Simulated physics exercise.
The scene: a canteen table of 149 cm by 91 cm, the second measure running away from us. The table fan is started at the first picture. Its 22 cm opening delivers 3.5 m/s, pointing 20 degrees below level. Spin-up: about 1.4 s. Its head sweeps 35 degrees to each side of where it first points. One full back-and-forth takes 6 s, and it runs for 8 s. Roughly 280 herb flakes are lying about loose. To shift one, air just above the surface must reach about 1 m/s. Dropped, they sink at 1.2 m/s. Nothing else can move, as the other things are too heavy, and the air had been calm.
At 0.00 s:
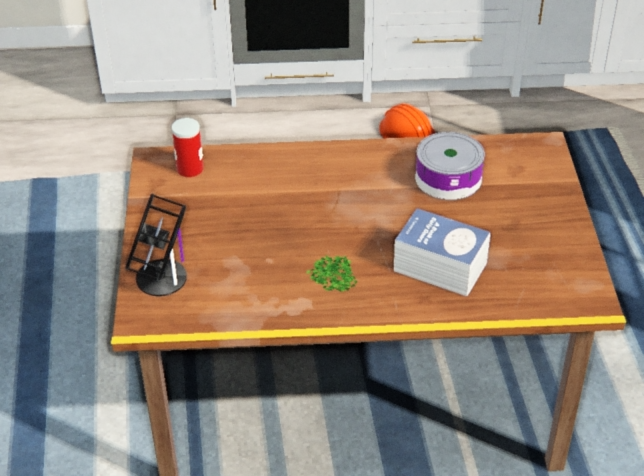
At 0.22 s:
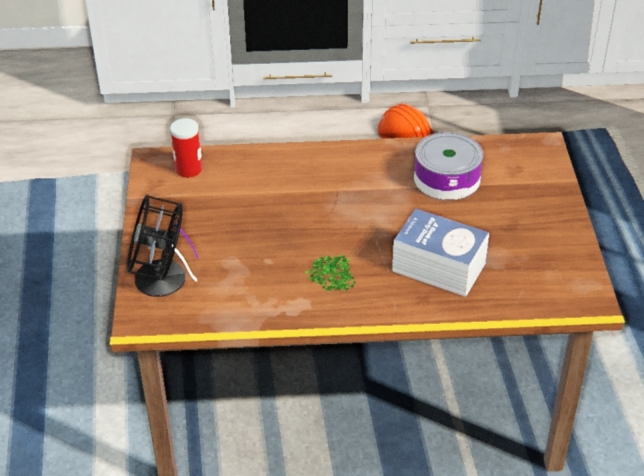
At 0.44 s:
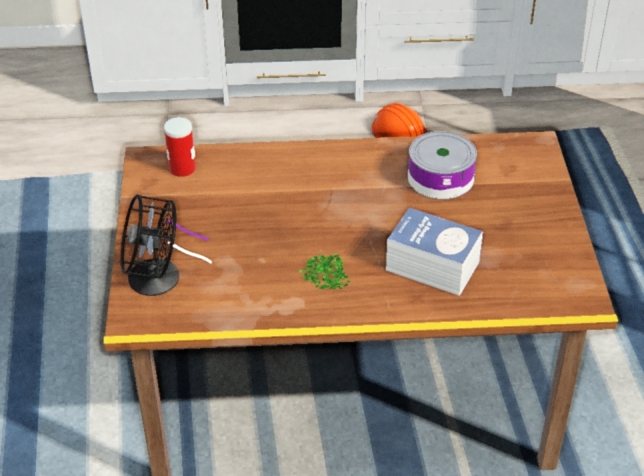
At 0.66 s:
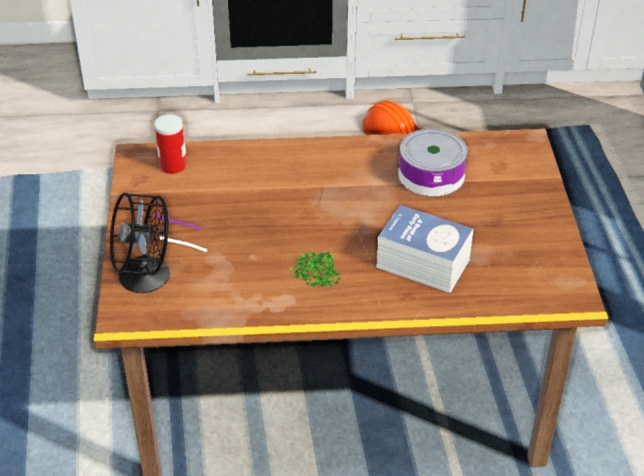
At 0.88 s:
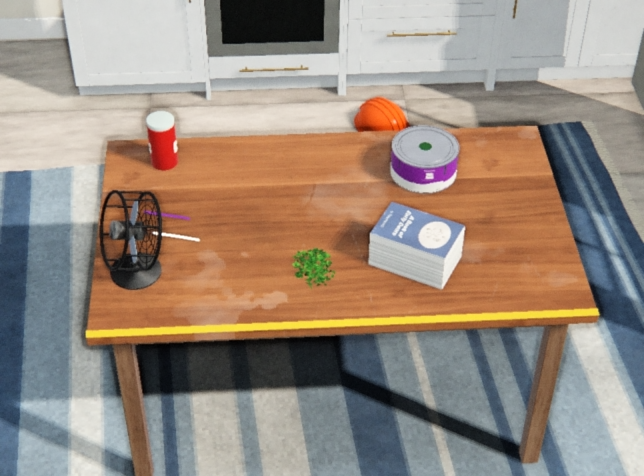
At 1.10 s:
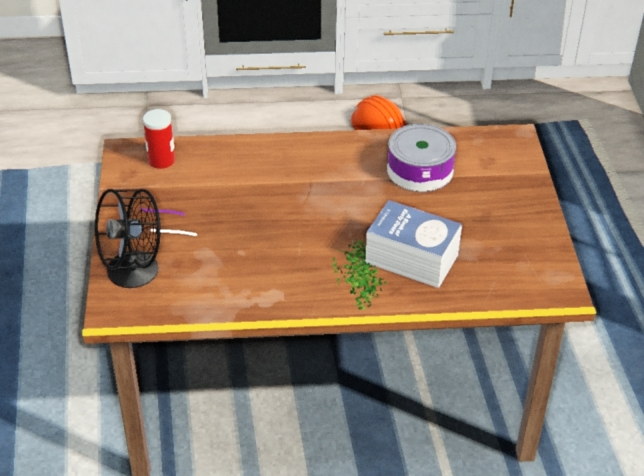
To begin with, a small heap of green flakes lies still on a wooden table among books, a tin and a red cup, while the black fan at left starts up, its ribbons lifting. The fan's head turns towards the back, then the flakes stir and slide right, spreading beside the books.
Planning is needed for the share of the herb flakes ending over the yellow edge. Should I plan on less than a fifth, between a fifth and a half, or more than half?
Plan on more than one in two.
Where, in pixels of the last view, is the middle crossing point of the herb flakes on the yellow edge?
The middle of the crossings lies near (480, 319) in the last picture.
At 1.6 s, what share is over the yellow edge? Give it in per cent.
About 50 per cent.
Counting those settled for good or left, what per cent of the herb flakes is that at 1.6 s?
The share is about 20 %.
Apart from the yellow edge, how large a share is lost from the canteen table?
25 %.
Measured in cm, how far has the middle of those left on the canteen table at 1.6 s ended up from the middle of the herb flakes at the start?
Roughly 45 centimetres.
After 1.6 s, 50 % are over the yellow edge; the middle of those left on the top is near (454, 290); 19 % are gone or lie where they will stay.
After 2.6 s, 68 % are over the yellow edge; the middle of those left on the top is near (437, 288); 78 % are gone or lie where they will stay.
After 4.4 s, 73 % are over the yellow edge; 95 % are gone or lie where they will stay.
After 8.0 s, at the end, 73 % are over the yellow edge.
